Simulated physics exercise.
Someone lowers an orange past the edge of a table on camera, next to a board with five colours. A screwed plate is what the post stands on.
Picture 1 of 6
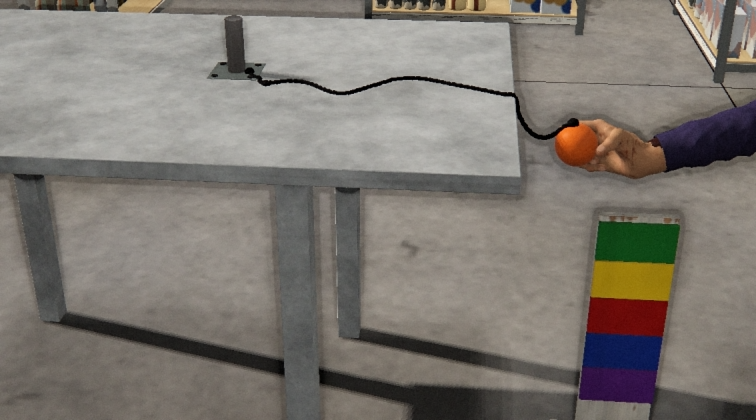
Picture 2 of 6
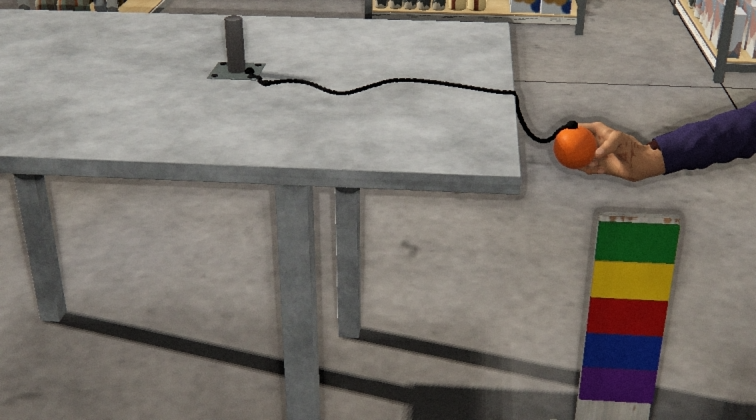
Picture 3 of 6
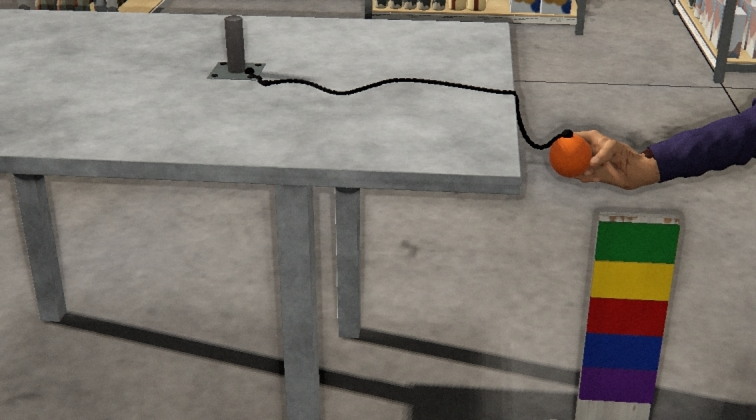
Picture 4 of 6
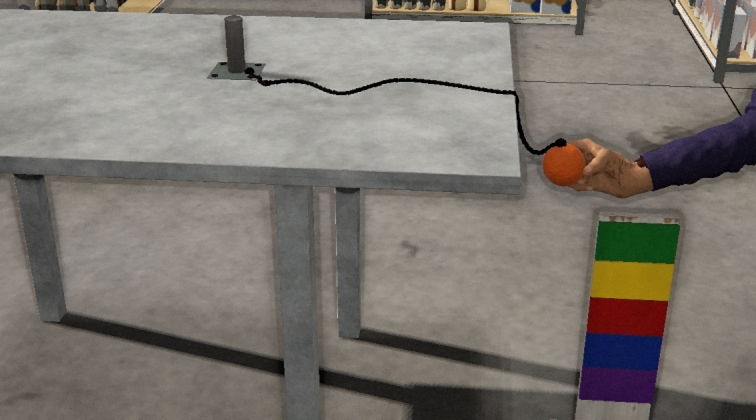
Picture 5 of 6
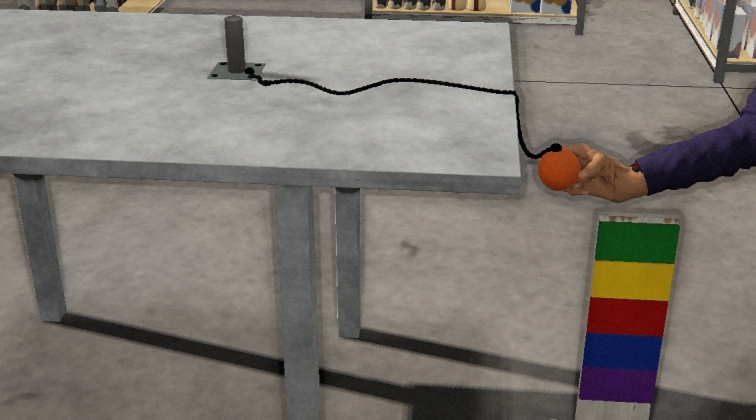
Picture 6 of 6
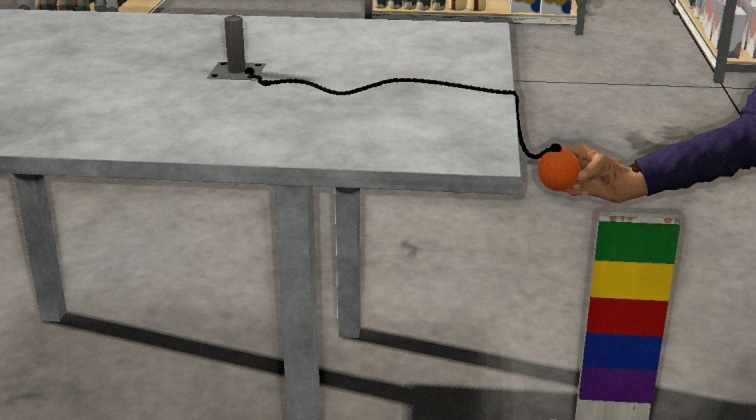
Hand in a purple sleeve lowering an orange ball slightly leftward beside a grey table, its black cord trailing from a post.
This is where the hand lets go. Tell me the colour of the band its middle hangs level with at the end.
Yellow.
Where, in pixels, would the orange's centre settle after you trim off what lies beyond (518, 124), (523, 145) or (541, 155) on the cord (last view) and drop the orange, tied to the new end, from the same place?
Cut 1: About (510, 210). Cut 2: About (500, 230). Cut 3: About (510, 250).
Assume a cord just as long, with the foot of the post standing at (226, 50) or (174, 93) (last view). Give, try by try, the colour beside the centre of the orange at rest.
Taking them in turn: Green; green.
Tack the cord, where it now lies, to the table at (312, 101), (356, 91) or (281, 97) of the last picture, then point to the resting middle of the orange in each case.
Expect roughly (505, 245) for the first, (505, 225) for the second and (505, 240) for the third.
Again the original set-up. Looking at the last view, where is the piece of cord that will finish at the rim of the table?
It's near (450, 85) in the last picture.
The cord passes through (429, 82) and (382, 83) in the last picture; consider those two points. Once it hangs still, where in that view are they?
The first ends at (496, 91) and the second at (446, 87).
Soon after, orange near (513, 245); level with green.
After that, orange near (499, 262); level with yellow.
In the end, orange near (508, 265); level with yellow. The yellow one.
